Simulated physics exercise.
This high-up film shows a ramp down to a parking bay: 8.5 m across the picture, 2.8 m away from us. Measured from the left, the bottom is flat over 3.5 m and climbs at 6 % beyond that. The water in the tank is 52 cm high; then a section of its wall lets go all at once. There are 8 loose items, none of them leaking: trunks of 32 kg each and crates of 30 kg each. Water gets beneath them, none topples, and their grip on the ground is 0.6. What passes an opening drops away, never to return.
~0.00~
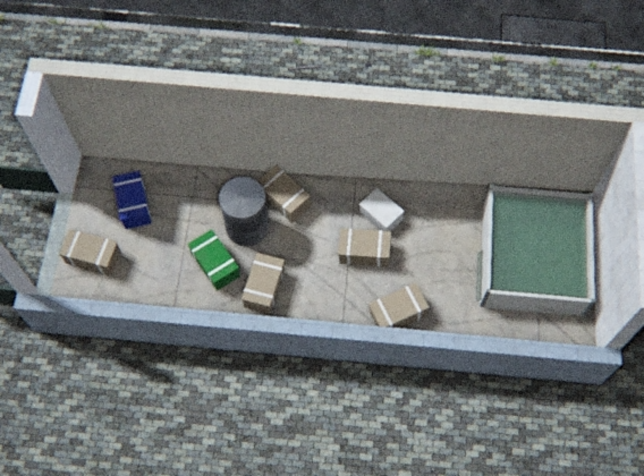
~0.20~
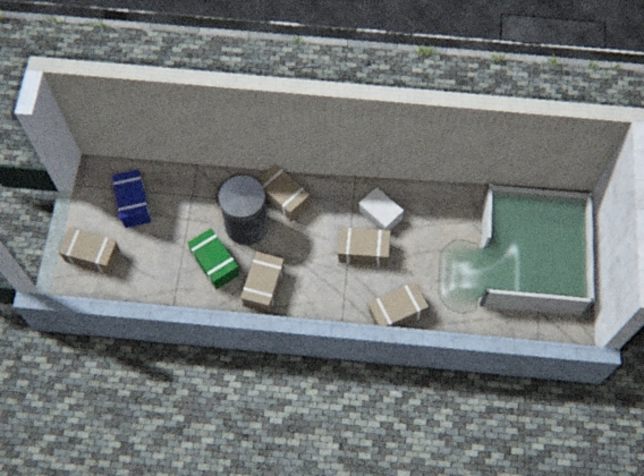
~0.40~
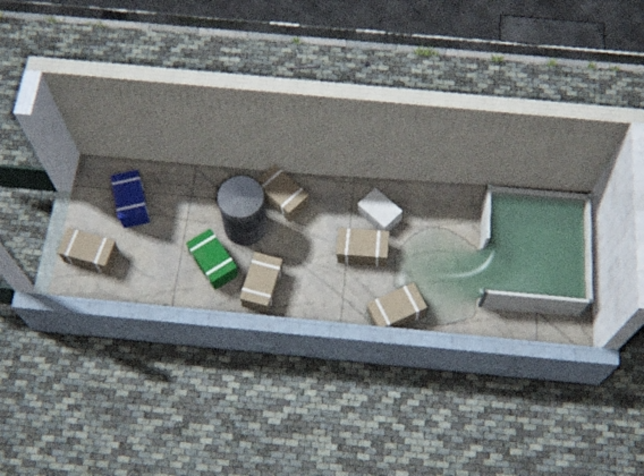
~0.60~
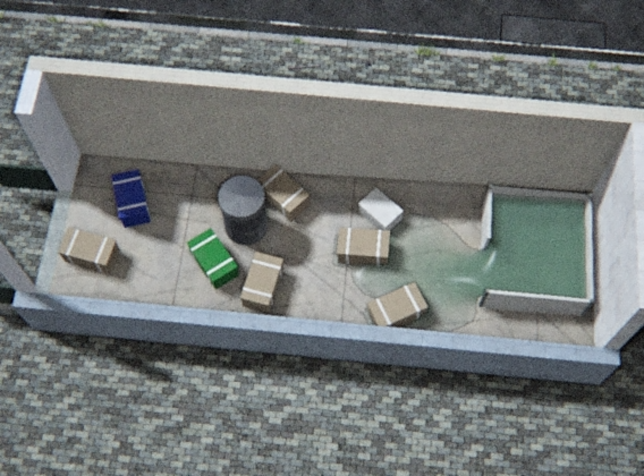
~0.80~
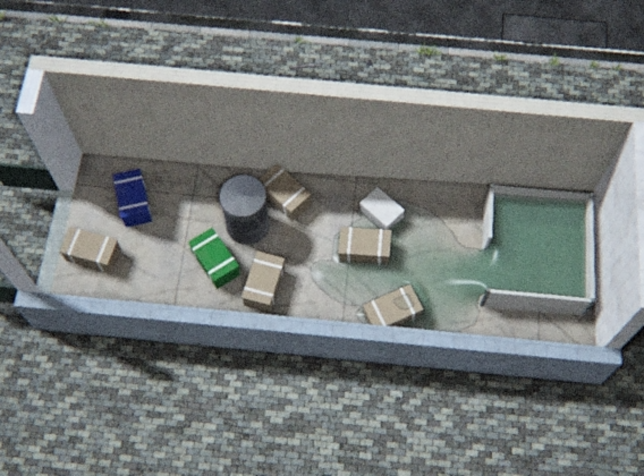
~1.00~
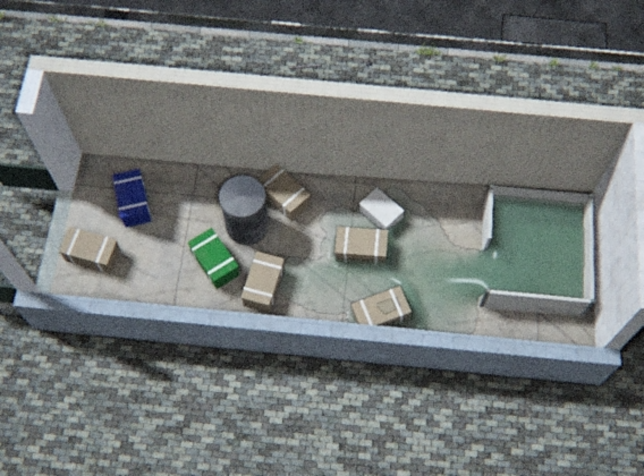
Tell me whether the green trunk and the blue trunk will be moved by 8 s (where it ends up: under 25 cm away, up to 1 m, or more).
The green trunk ends over a metre off. The blue trunk ends a short distance off.
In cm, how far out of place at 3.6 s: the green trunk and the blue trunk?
I'd guess about 150 cm and 30 cm by that point.
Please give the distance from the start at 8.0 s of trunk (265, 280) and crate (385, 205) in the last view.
In order, washed out for the first and 0 cm for the second.
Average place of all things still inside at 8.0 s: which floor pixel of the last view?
I'd put it around (175, 211).
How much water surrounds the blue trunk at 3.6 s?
Close to 5 centimetres.
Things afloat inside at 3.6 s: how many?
The number is 2.
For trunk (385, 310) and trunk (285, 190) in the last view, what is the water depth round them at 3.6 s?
I'd put it at 11 cm and 8 cm respectively.
After 1.6 s the green trunk is near (210, 253), 0.0 m from its start, aground; the blue trunk is near (130, 193), 0.0 m from its start, aground; 0 of 8 are out; 0 afloat.
After 3.6 s the green trunk is near (109, 236), 1.7 m from its start, aground; the blue trunk is near (116, 180), 0.3 m from its start, aground; 0 of 8 are out; 2 afloat.
After 5.6 s the green trunk is near (90, 219), 2.1 m from its start, aground; the blue trunk is near (97, 171), 0.7 m from its start, aground; 1 of 8 are out; 2 afloat.
After 8.0 s the green trunk is near (98, 218), 1.9 m from its start, afloat; the blue trunk is near (99, 171), 0.7 m from its start, aground; 2 of 8 are out; 1 afloat.
